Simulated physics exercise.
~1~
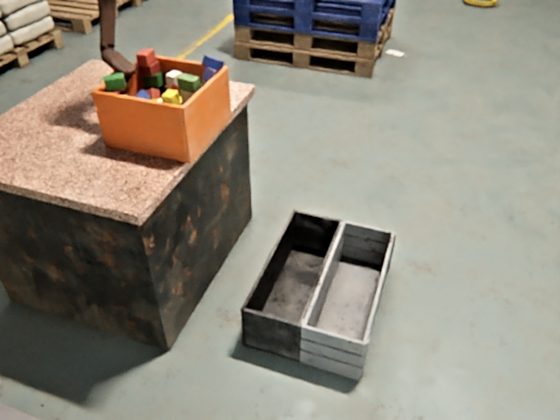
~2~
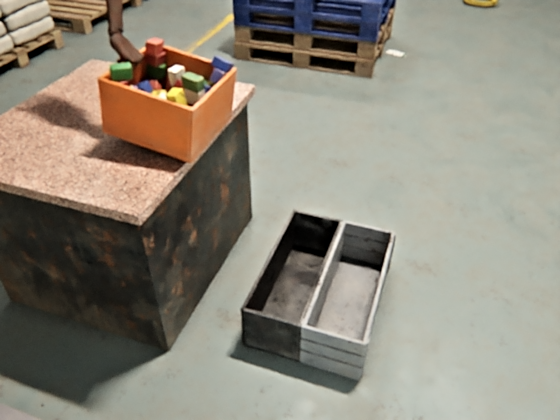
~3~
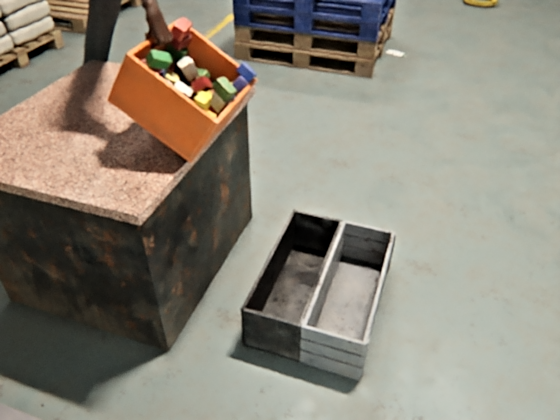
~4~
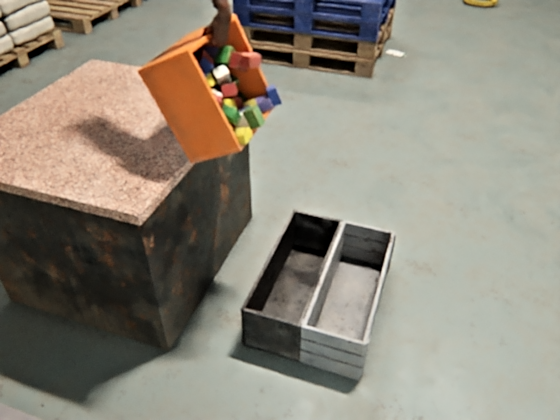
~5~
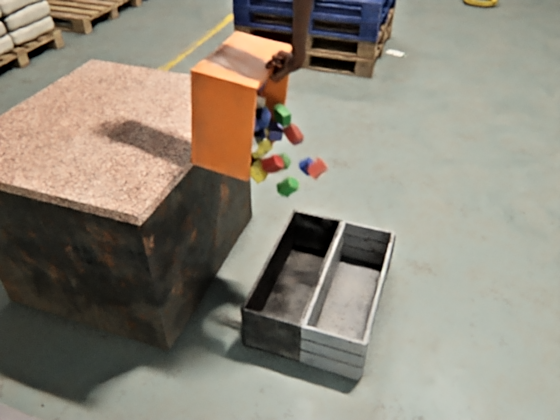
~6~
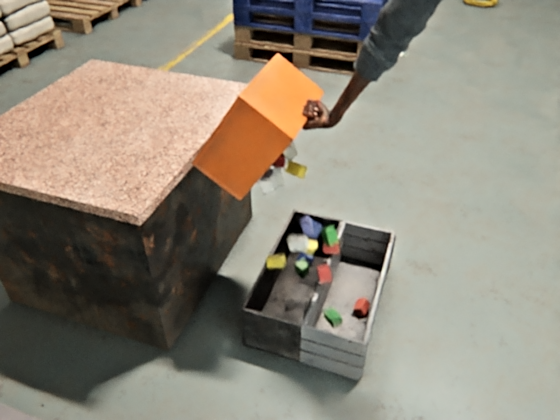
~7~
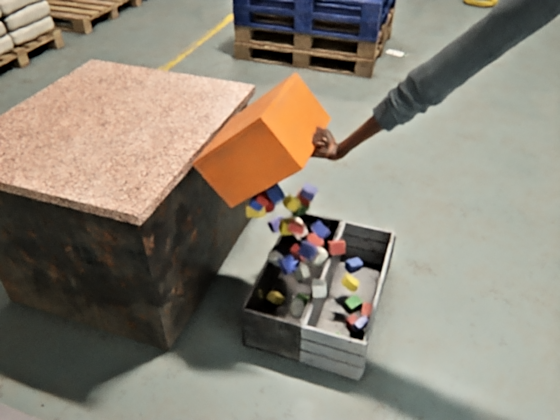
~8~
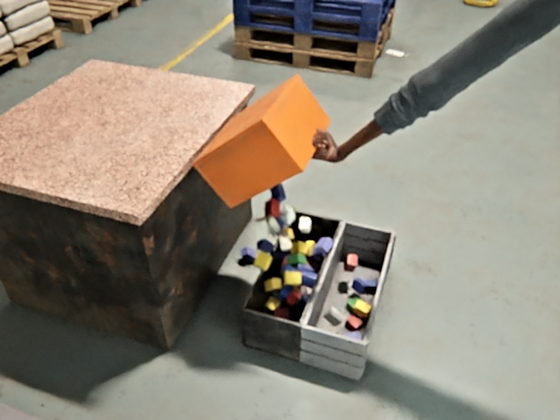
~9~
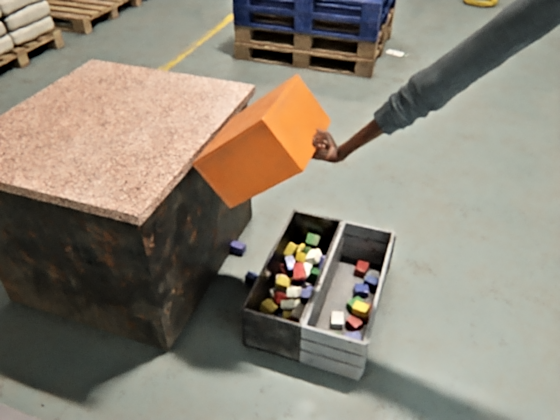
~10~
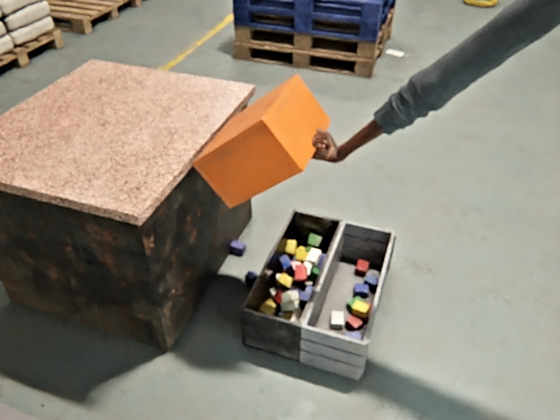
Orange crate tipping off a bench edge, a hand turning it over as colourful blocks spill mostly into the nearer, black tote.
